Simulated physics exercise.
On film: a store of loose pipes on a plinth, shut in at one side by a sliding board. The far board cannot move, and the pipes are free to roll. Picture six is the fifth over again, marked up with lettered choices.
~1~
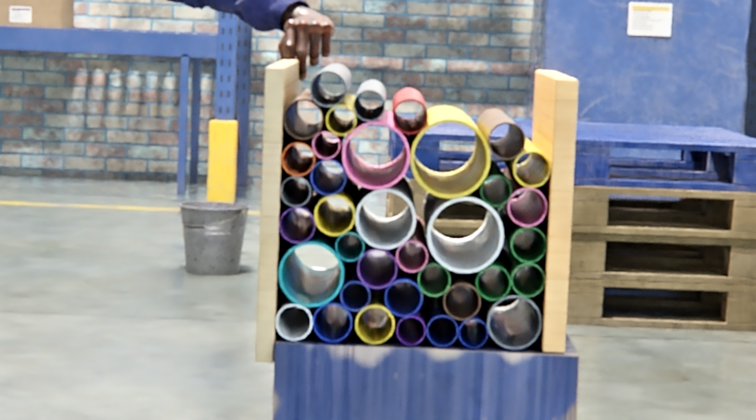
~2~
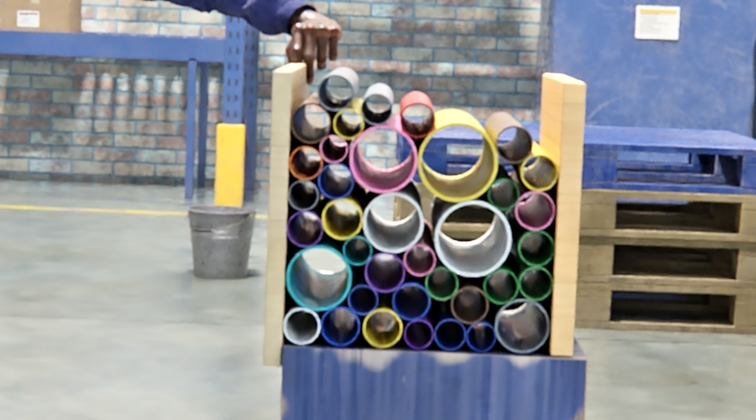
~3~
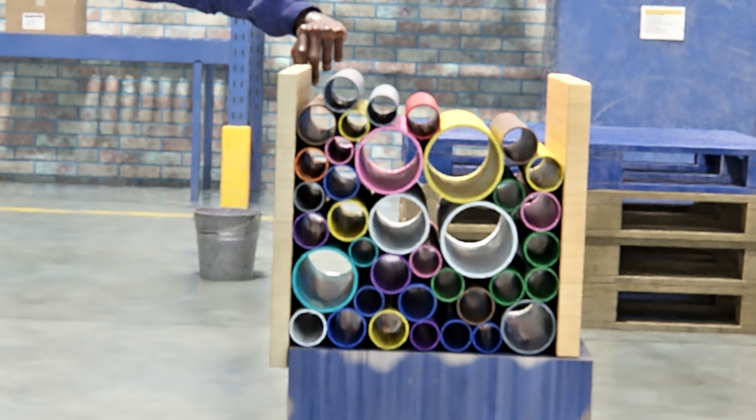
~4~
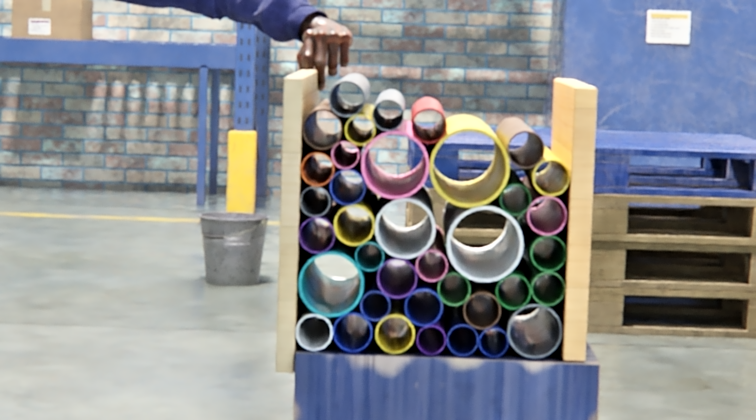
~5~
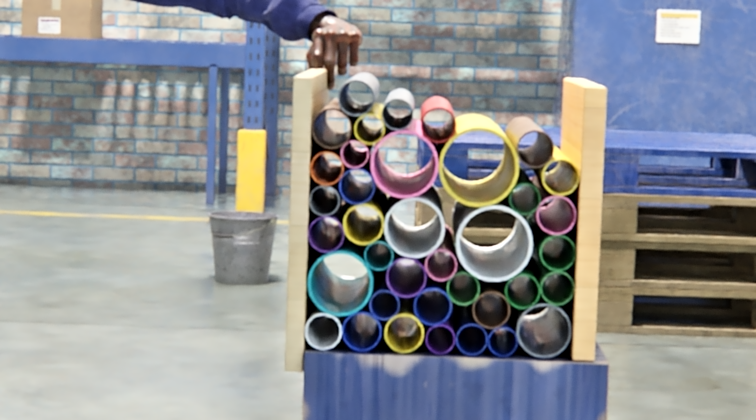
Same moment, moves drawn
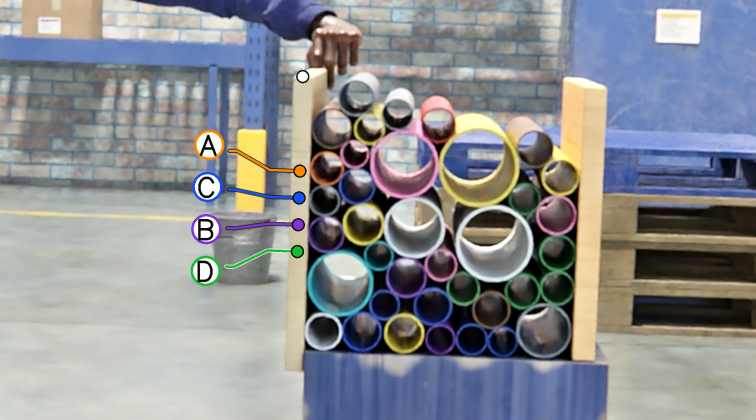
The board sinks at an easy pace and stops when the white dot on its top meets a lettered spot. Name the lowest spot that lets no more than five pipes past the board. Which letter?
A is the limit.
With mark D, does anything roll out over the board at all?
Yes.
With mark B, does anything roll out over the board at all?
Yes, at B.
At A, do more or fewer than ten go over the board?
Fewer than ten.
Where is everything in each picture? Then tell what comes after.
The first picture shows a red pipe (411, 116); side board (280, 199); a white pipe (294, 322).
The second picture shows a white pipe (302, 326); a blue pipe (481, 337).
The third picture shows a brown pipe (476, 306); a purple pipe (311, 230).
The fourth picture shows a green pipe (548, 288); an orange pipe (317, 169).
The fifth picture shows a brown pipe (332, 128); a red pipe (439, 125); side board (309, 208).
On the copy, A at (300, 171); B at (298, 225); C at (299, 198); D at (298, 252); the white dot at (303, 77).
On A. First, top of the board (311, 123).
Then, top of the board (309, 171).
Finally, top of the board (309, 171), two out over the board.
By contrast, B more than five out over the board; C six out over the board; D more than five out over the board.
